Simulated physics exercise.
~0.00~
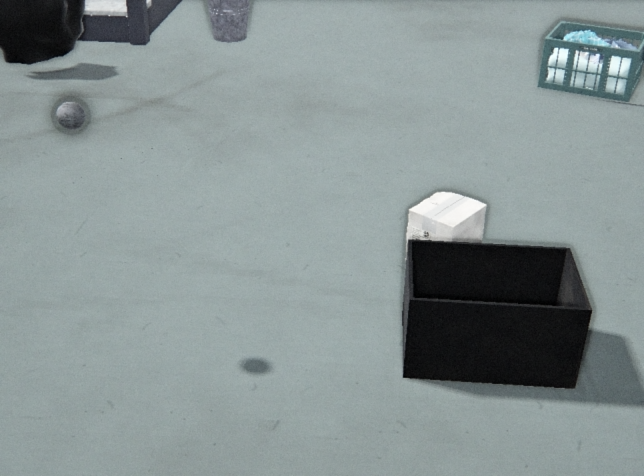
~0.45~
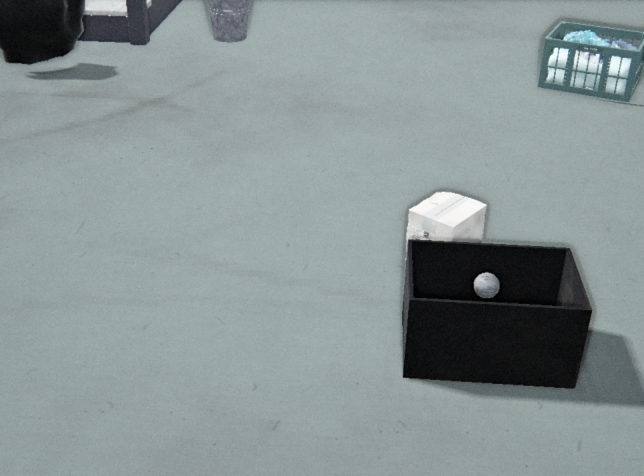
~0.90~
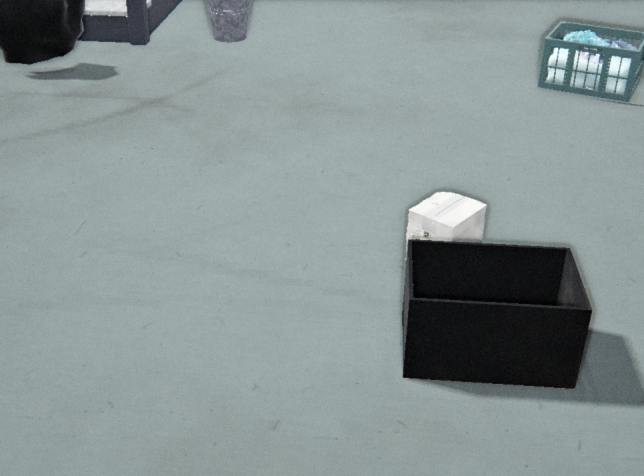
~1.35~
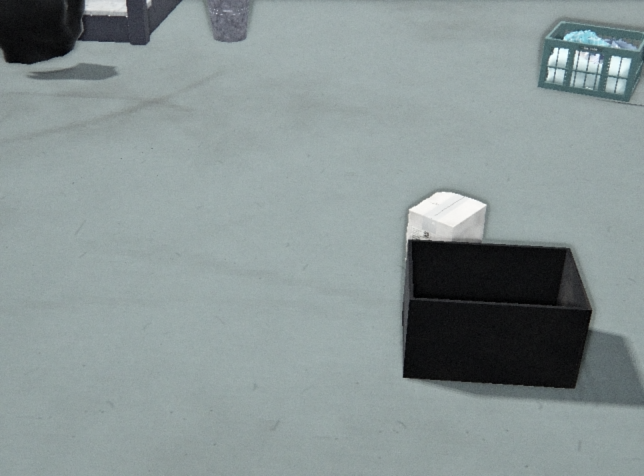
A small grey ball flies across a wide, pale grey-green floor, seen from a fixed, raised viewpoint looking down into the room. An open black box sits at the lower right with a white parcel just behind it, while a green crate stands in the top right corner and dark objects line the upper left. The ball starts at the upper left, its shadow falling well below it, and travels right to the black box. It drops inside and sinks out of sight behind the front wall. The ball stays in the box, and the parcel remains still.
